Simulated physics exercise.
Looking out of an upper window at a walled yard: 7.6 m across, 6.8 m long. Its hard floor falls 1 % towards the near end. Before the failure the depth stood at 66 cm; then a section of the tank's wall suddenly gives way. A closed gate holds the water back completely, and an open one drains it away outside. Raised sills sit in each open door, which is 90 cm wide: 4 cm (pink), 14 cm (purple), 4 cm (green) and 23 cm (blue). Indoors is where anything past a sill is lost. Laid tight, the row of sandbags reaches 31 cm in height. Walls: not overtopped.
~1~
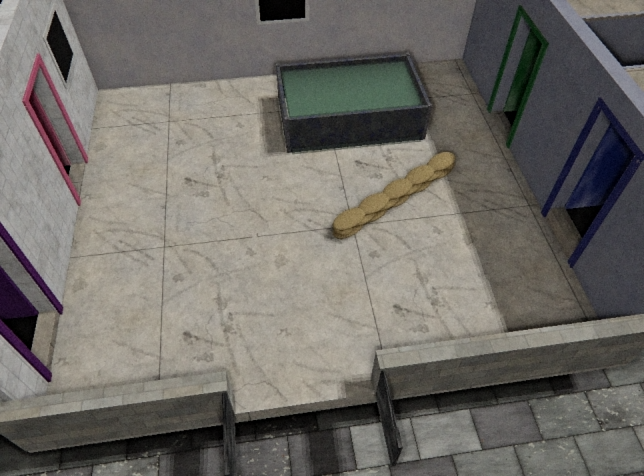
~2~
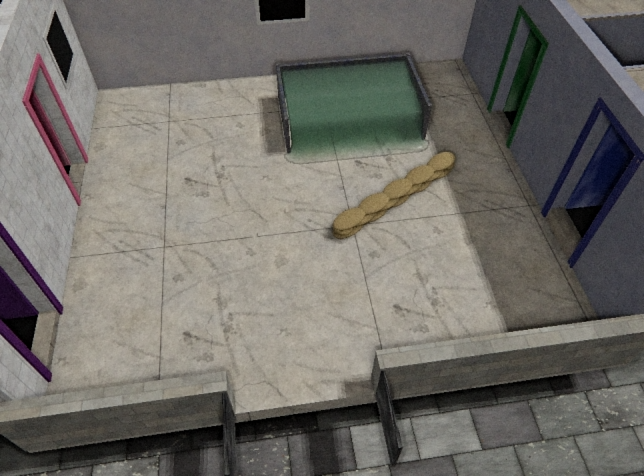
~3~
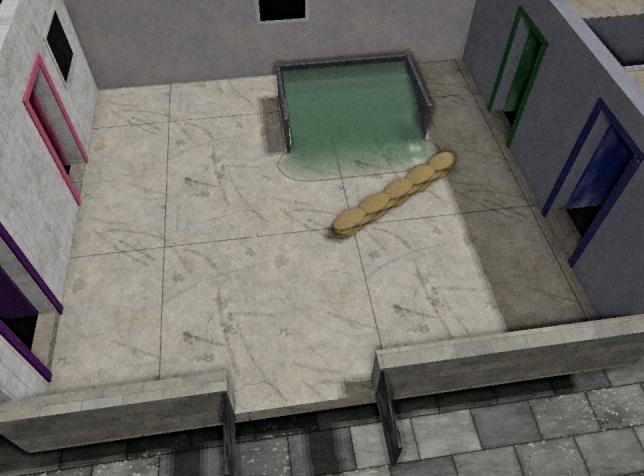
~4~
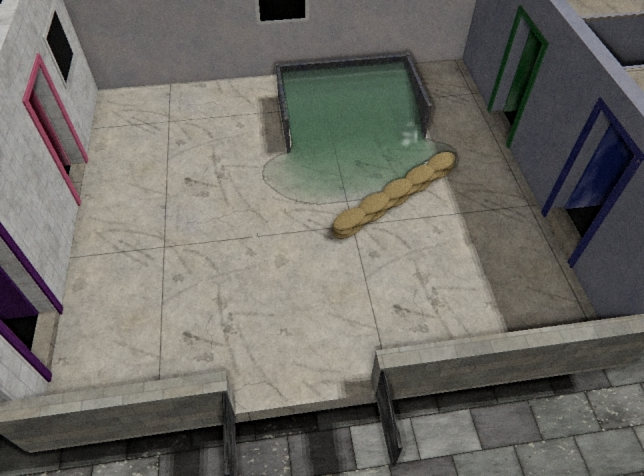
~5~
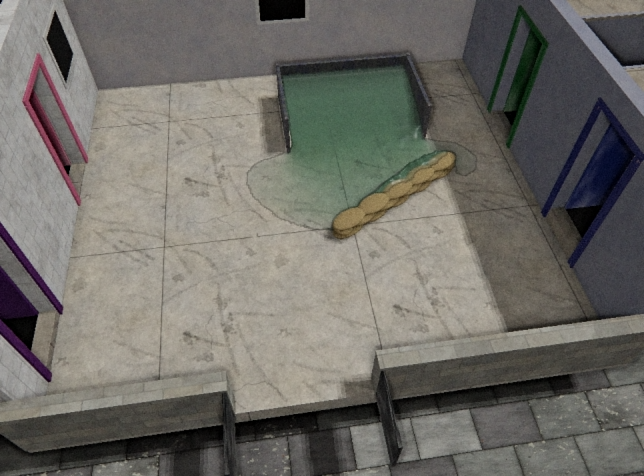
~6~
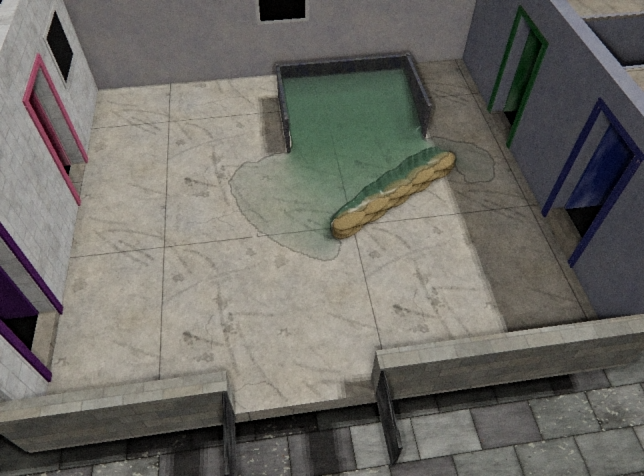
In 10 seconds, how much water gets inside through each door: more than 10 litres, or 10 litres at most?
My prediction: Pink door: Beyond the set amount; purple door: Beyond the set amount; green door: Beyond the set amount; blue door: Short of the set amount.
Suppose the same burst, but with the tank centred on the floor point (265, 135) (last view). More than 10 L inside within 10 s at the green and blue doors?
Against that limit: Green not over, blue not over.
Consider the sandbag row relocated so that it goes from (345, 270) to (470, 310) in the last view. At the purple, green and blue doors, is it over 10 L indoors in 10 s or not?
Against that limit: Purple not over, green below, blue below.
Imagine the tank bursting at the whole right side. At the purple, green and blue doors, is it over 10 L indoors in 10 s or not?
Against that limit: Purple not over, green above, blue below.
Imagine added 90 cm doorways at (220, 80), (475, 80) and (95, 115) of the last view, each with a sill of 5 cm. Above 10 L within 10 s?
In that order: Short of it, short of it, short of it.
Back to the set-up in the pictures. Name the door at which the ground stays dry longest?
Door: Pink.
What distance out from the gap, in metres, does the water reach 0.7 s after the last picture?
Roughly 4.6 metres out.
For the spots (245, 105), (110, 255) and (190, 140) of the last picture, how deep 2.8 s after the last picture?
Taking the spots in order: 0 cm, 3 cm, 0 cm.
Then, 0.7 s after the last picture water covers 30 % of the floor and is deepest (45 cm) near (345, 219); pink door not reached, purple door not reached, green door not reached, blue door not reached.
Then, 1.5 s after the last picture water covers 50 % of the floor and is deepest (30 cm) near (345, 219); pink door not reached, purple door not reached, green door 10 cm at the sill, 17 L in, blue door 2 cm at the sill, 0 L in.
Then, 2.8 s after the last picture water covers 60 % of the floor and is deepest (28 cm) near (52, 368); pink door not reached, purple door 23 cm at the sill, 14 L in, green door 10 cm at the sill, 65 L in, blue door 3 cm at the sill, 0 L in.
Then, 5.3 s after the last picture water covers 65 % of the floor and is deepest (11 cm) near (43, 422); pink door 7 cm at the sill, 19 L in, purple door 10 cm at the sill, 41 L in, green door 5 cm at the sill, 88 L in, blue door 2 cm at the sill, 0 L in.
Then, 9.3 s after the last picture water covers 90 % of the floor and is deepest (8 cm) near (367, 376); pink door 4 cm at the sill, 26 L in, purple door 7 cm at the sill, 41 L in, green door 3 cm at the sill, 90 L in, blue door 1 cm at the sill, 0 L in.
